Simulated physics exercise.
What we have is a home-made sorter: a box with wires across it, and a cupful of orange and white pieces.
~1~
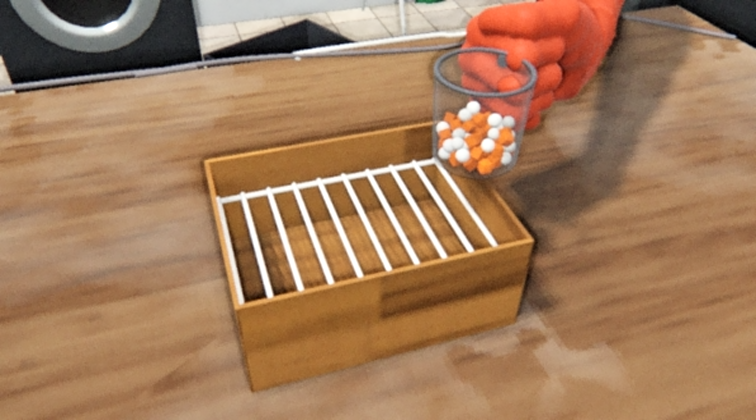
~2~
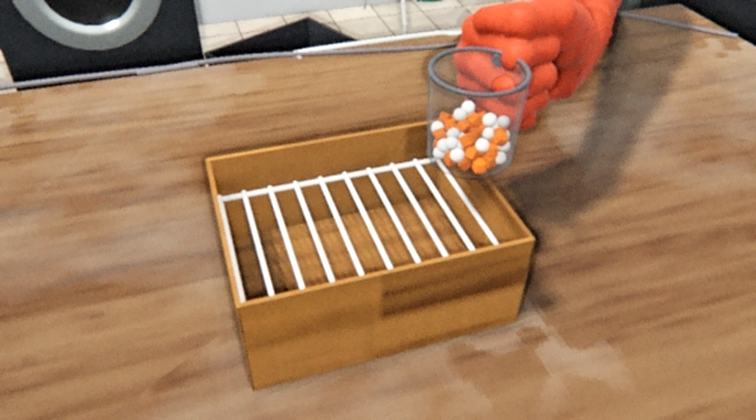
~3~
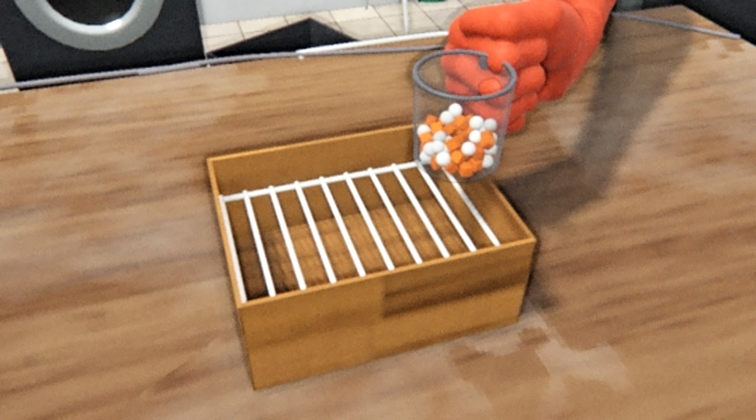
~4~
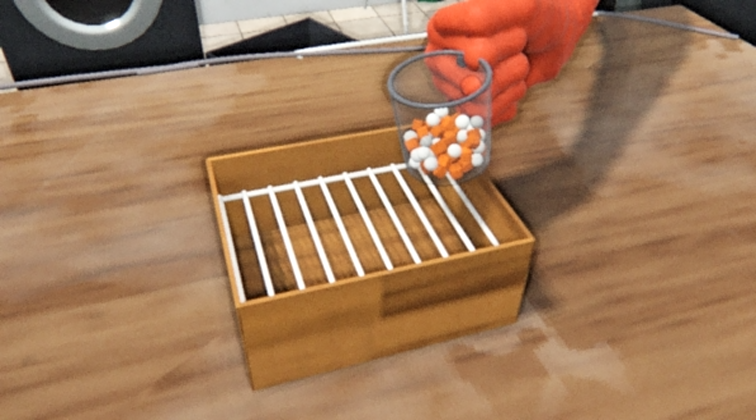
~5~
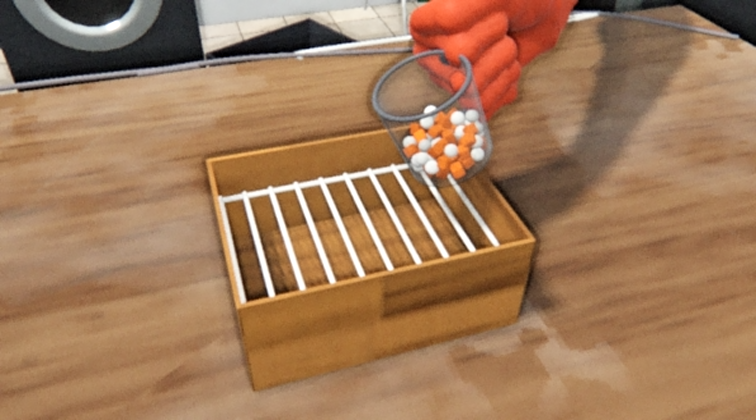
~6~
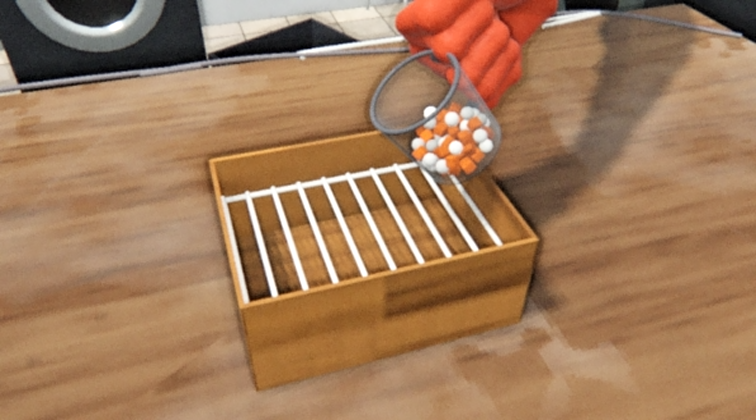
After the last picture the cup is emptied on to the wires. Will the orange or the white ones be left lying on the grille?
Result: Orange bits not retained, white bits not retained.
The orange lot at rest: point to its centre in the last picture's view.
Around (391, 279) in the last frame.
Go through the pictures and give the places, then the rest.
In the first frame, cup at (479, 115), upright; rack at (288, 250), 10 wires across; orange dice-shaped beads at (475, 140), narrower than the gaps; white round beads at (467, 140), narrower than the gaps.
In the second frame, cup at (474, 114), upright; white ones at (461, 140).
In the third frame, cup at (460, 118), upright; orange ones at (456, 143).
In the fourth frame, cup at (443, 120), tipped 10°; white ones at (436, 146).
In the fifth frame, cup at (437, 122), tipped 24°; orange ones at (442, 146).
In the sixth frame, cup at (439, 121), tipped 37°; rack at (293, 249); orange ones at (449, 144); white ones at (445, 144).
Then, 0.26 s past the last view, orange ones, all in the cup; white ones, all in the cup.
Then, 0.58 s past the last view, orange ones, all in the cup; white ones, all in the cup.
Then, 0.94 s past the last view, orange ones, about two thirds in the cup, about a third on or over the wires; white ones, about two thirds in the cup, about a third on or over the wires, a stray few under the rack.
Finally, orange ones, all under the rack; white ones, all under the rack.
